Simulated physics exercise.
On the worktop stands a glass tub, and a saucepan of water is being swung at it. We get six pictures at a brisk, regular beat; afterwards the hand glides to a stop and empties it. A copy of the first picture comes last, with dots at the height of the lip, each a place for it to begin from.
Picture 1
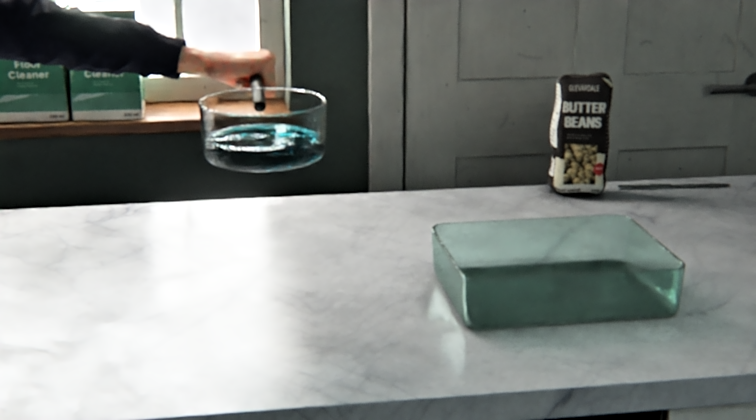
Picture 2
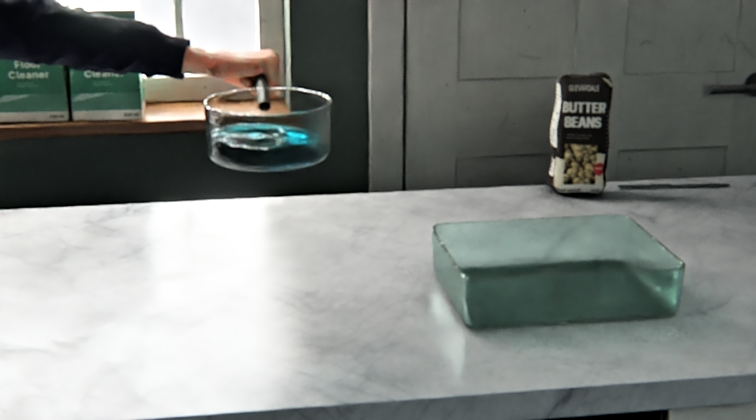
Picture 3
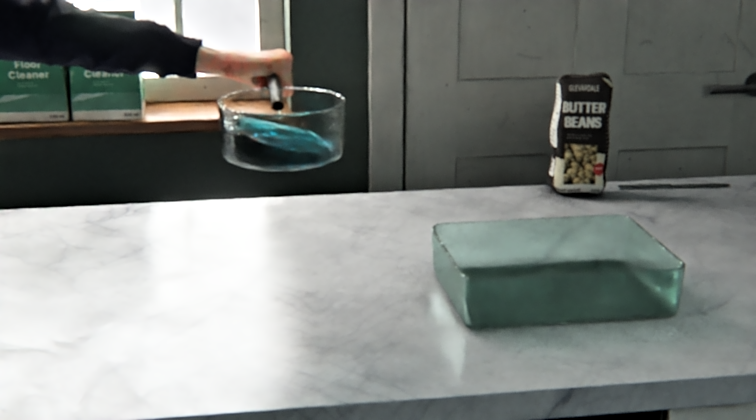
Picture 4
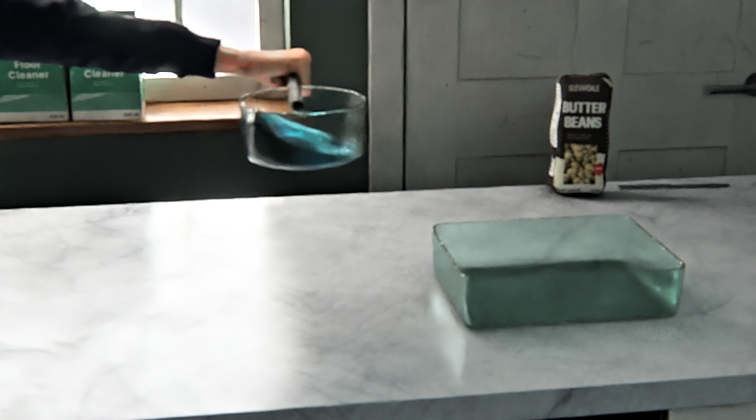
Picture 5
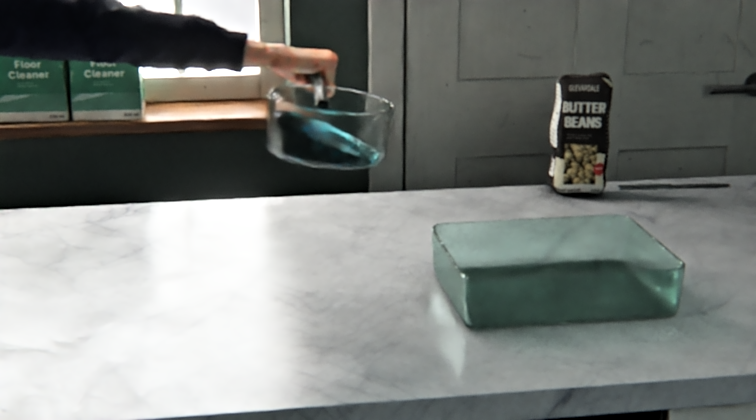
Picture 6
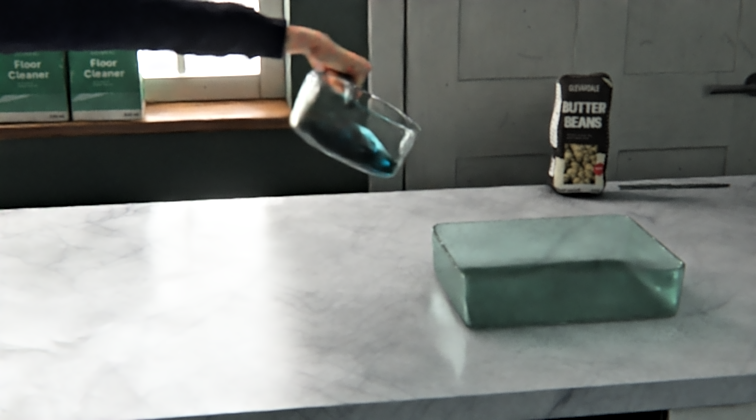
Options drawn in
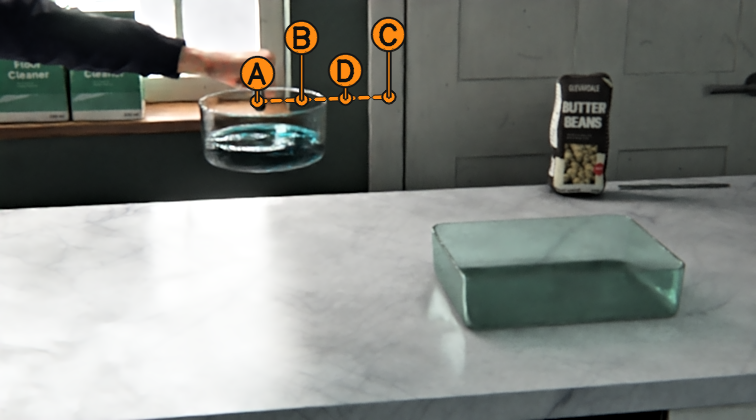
A dark-sleeved arm reaches in from the left, holding a clear glass pan of blue liquid above a pale marbled worktop, seen from the front and slightly above. A greenish glass tub sits at right before a dark bag of butter beans, with green-and-white floor cleaner boxes by the window and a grey door behind. The hand carries the pan rightward, the liquid sloshing inside, then tilts it towards the right, while the camera stays still.
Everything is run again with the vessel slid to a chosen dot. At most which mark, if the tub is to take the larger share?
The answer is spot A.
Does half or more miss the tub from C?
No.
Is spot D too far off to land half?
No.
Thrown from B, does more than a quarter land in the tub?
Yes, it does.
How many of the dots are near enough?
All of the four.
On the marked copy, A at (257, 101); B at (301, 99); C at (388, 96); D at (345, 98).
Choosing A, about 63 % lands in the tub, 20 % falls short and 16 % goes beside or beyond.
Choosing B, about 74 % lands in the tub, 10 % falls short and 15 % goes beside or beyond.
Choosing C, about 76 % lands in the tub, 7 % falls short and 17 % goes beside or beyond.
Choosing D, about 72 % lands in the tub, 8 % falls short and 20 % goes beside or beyond.
